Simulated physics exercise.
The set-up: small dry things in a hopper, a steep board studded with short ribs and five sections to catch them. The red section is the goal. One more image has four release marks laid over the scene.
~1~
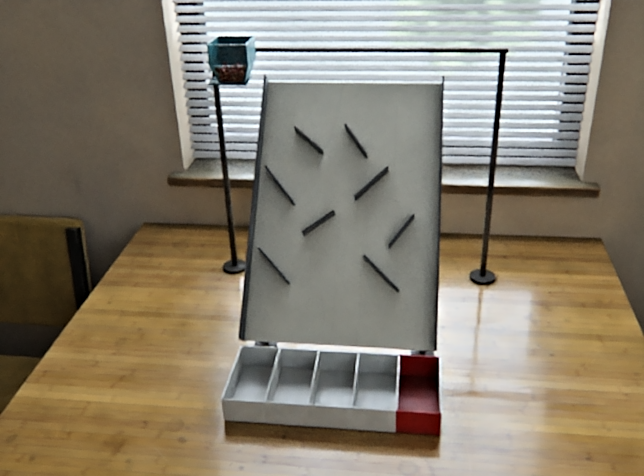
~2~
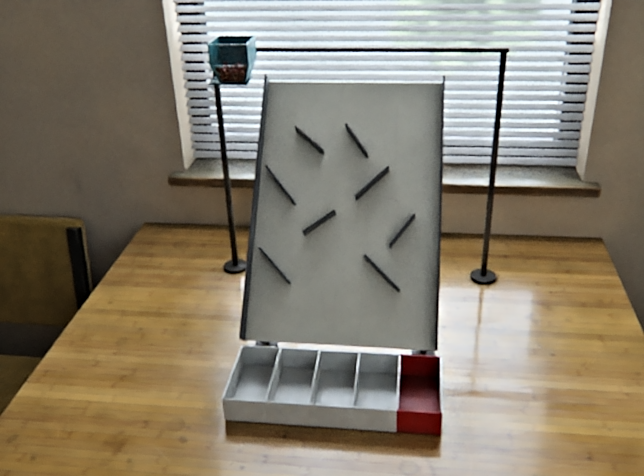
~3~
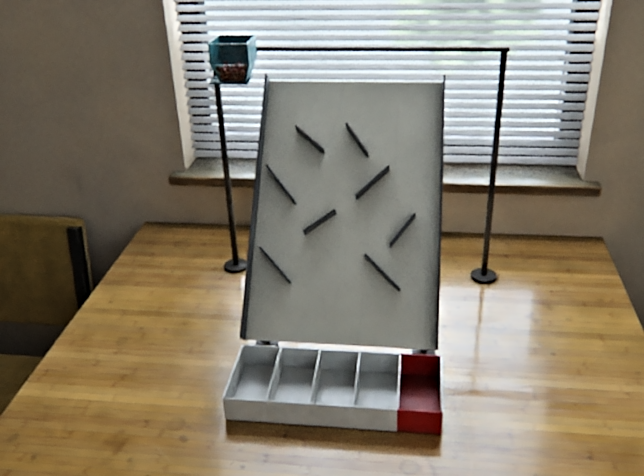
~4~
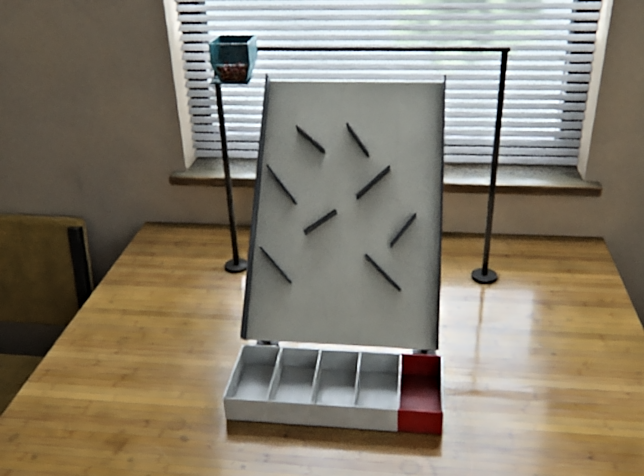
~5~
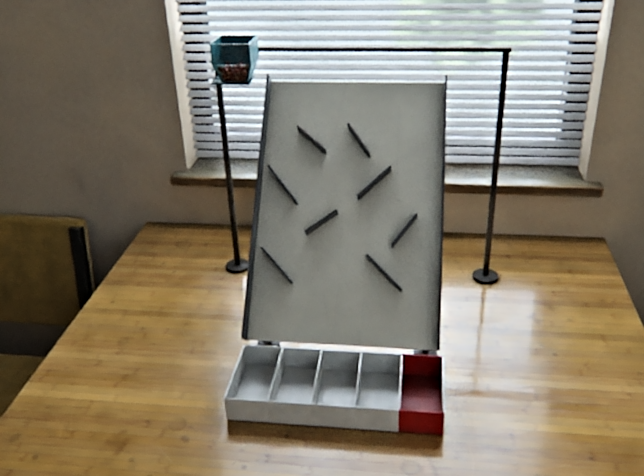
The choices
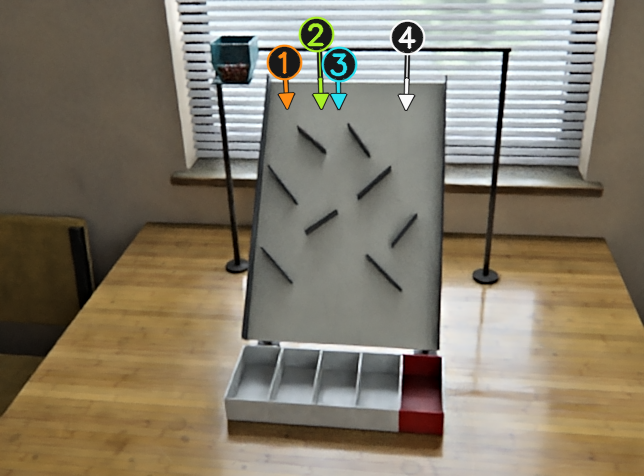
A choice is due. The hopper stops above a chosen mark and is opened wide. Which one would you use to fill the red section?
The answer is mark 4.
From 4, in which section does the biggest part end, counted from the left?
The fifth.
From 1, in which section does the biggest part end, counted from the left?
The second.
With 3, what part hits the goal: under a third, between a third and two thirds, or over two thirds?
Under a third.
On the marked copy, mark 1 meets the board at (286, 103); mark 2 meets the board at (321, 103); mark 3 meets the board at (338, 103); mark 4 meets the board at (406, 104).
If 1 is chosen, none at all in the red section, the bulk in other sections, a small share held on the board.
If 2 is chosen, a small share in the red section, the bulk in other sections, a small share held on the board.
If 3 is chosen, only a few in the red section, all but a few in other sections, a small share held on the board.
If 4 is chosen, close to two thirds in the red section, close to a third in other sections.
